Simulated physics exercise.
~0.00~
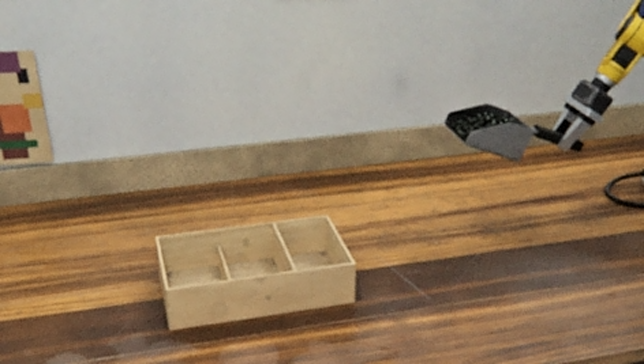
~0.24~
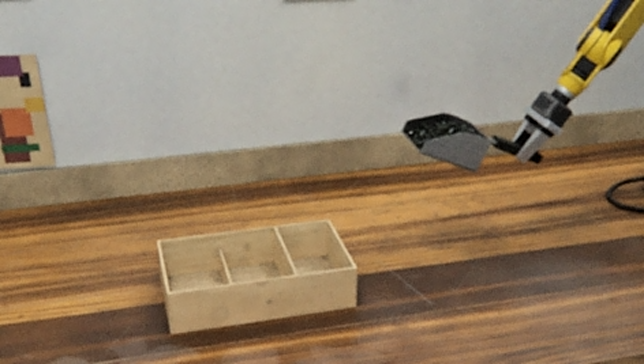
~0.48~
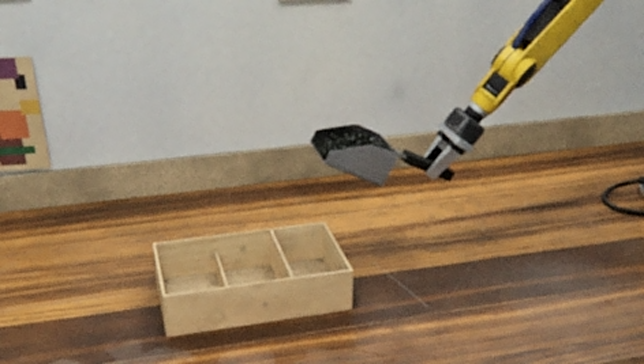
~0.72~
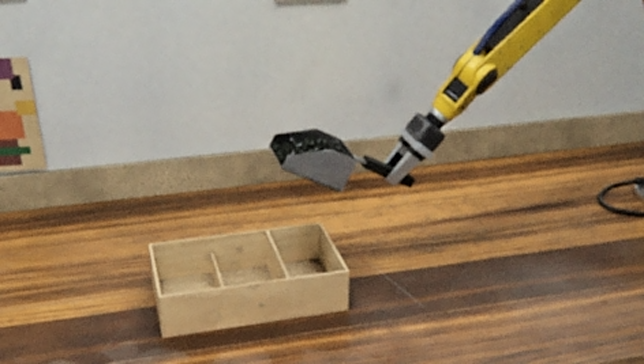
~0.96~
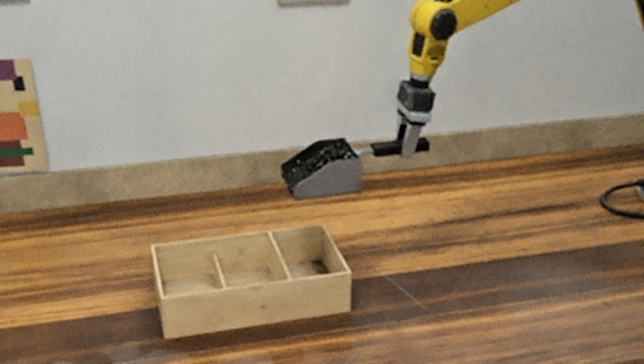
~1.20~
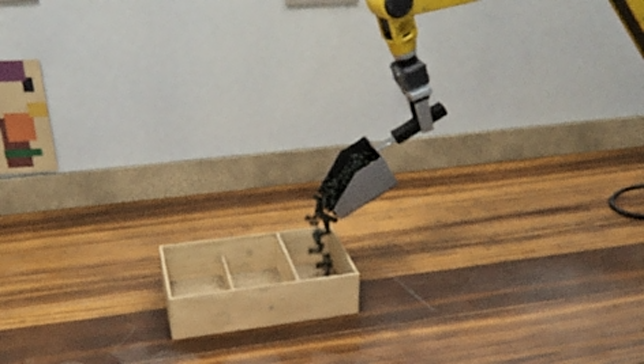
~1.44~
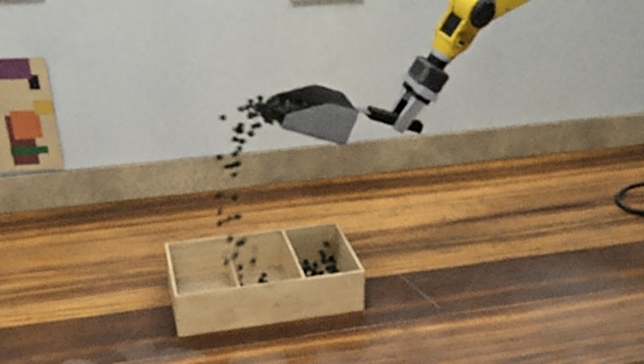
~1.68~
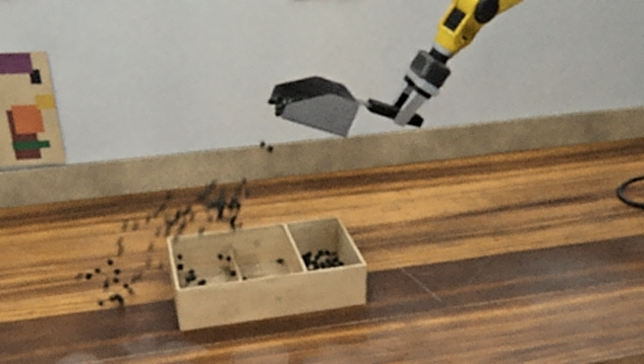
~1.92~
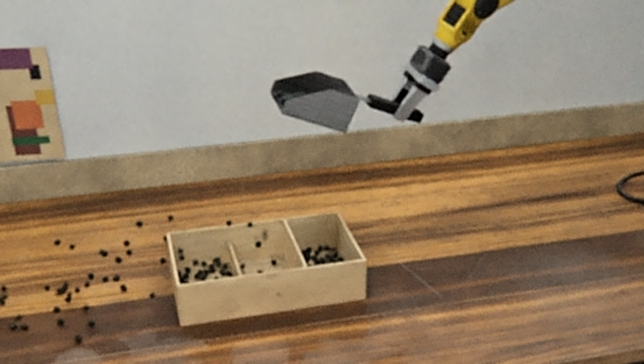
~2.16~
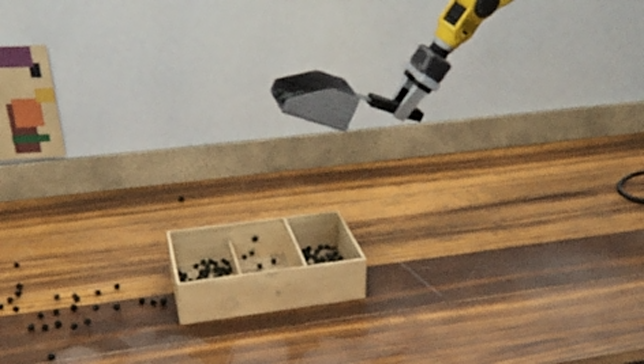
At first, a yellow robot arm holds a grey scoop loaded with small black beads, to the right of an open wooden box with three compartments on a wooden surface. The arm carries the scoop left until it hangs above and behind the box. The scoop then tips steeply, and beads pour into the right compartment. Next it swings up and tilts back, flinging a stream of beads leftward. Some land in the left and middle compartments, while others scatter across the surface. Finally the scoop hangs still, with beads in all three compartments and more strewn to the left.
